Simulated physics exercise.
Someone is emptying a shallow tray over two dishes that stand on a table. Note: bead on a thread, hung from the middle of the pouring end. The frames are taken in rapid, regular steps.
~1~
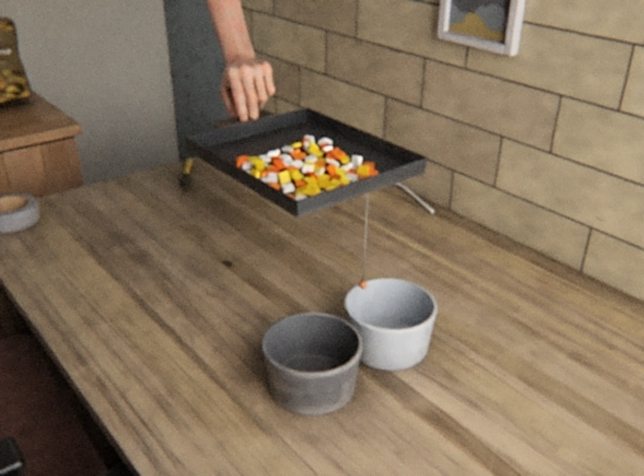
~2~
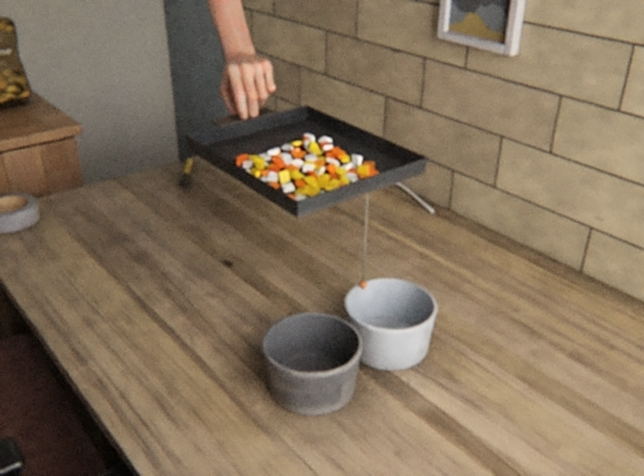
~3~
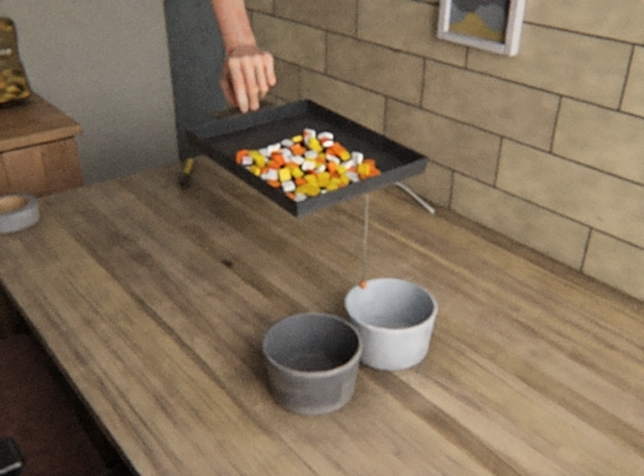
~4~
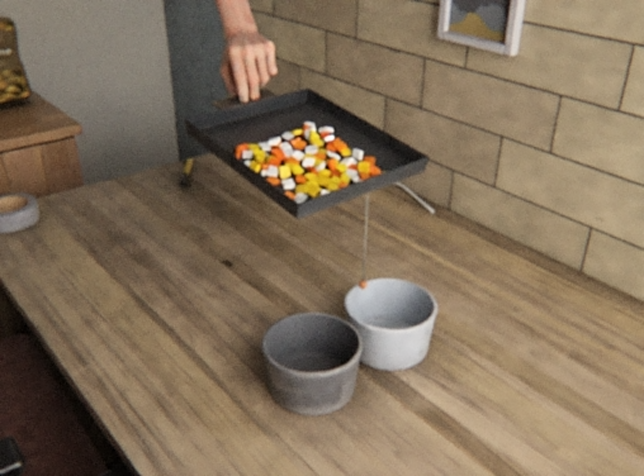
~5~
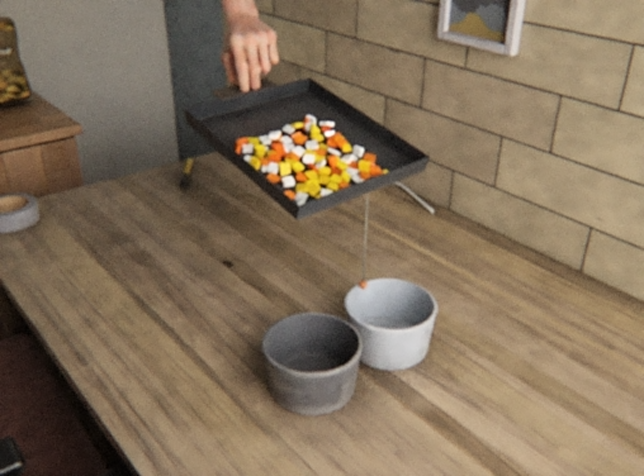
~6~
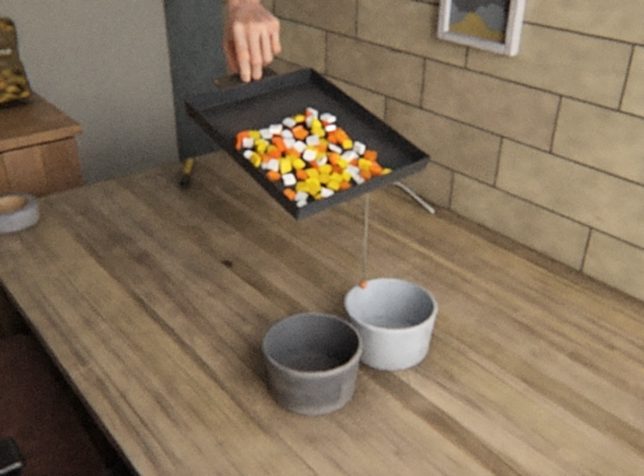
On a wooden table beside a tiled wall, two round dishes, one dark and one pale, sit beneath a shallow dark tray of colourful small pieces. A hand gradually raises the tray's far end, steepening its slant, while the pieces stay bunched together and the dishes remain still.
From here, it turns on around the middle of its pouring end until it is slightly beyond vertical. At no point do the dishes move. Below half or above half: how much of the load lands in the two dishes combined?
Above half.
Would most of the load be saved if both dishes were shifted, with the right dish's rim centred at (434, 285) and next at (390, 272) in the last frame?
A majority, then a minority.
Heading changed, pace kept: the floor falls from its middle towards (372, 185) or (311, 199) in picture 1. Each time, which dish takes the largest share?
Rightward dish for the first, Leftward dish for the second.
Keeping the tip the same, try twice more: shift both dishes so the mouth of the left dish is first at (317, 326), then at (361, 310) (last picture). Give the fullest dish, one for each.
Left side first, Left side second.
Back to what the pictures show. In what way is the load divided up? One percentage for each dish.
50 percent ends in the left dish, 30 percent in the right.
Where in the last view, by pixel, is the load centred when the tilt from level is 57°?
I'd mark the middle close to (335, 167).
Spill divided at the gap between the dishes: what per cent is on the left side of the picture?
Around 20 percent of the pieces.
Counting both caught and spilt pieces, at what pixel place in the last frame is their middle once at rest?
Resting centre, last picture - approx. (348, 371).
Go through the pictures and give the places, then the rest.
In the first picture, corners of the pouring end at (298, 200) and (425, 157), level; middle of the load at (308, 170), mosaic tiles; left dish at (343, 384); right dish at (421, 341); bead on its thread at (363, 285).
In the second picture, corners of the pouring end at (298, 200) and (426, 157), level; middle of the load at (308, 169).
In the third picture, corners of the pouring end at (298, 201) and (426, 157), tipped barely, lowest at the left corner; middle of the load at (308, 167).
In the fourth picture, corners of the pouring end at (299, 203) and (427, 157), tipped a little, lowest at the left corner; middle of the load at (309, 163).
In the fifth picture, corners of the pouring end at (299, 204) and (428, 156), tipped a little, lowest at the left corner; middle of the load at (309, 160).
In the sixth picture, corners of the pouring end at (300, 206) and (429, 156), tipped a little, lowest at the left corner; middle of the load at (310, 156); left dish at (343, 384); right dish at (421, 341).
Soon after the last picture, tray tipped steeply; all on the tray.
A little later, tray tipped right over; nearly all on the tray; a small part in the left dish; a stray few in the air.
Later still, tray tipped past a quarter turn; about half in the left dish; about a third in the right dish; about a quarter outside both.
At rest, tray tipped past a quarter turn; about half in the left dish; about a third in the right dish; about a quarter outside both.
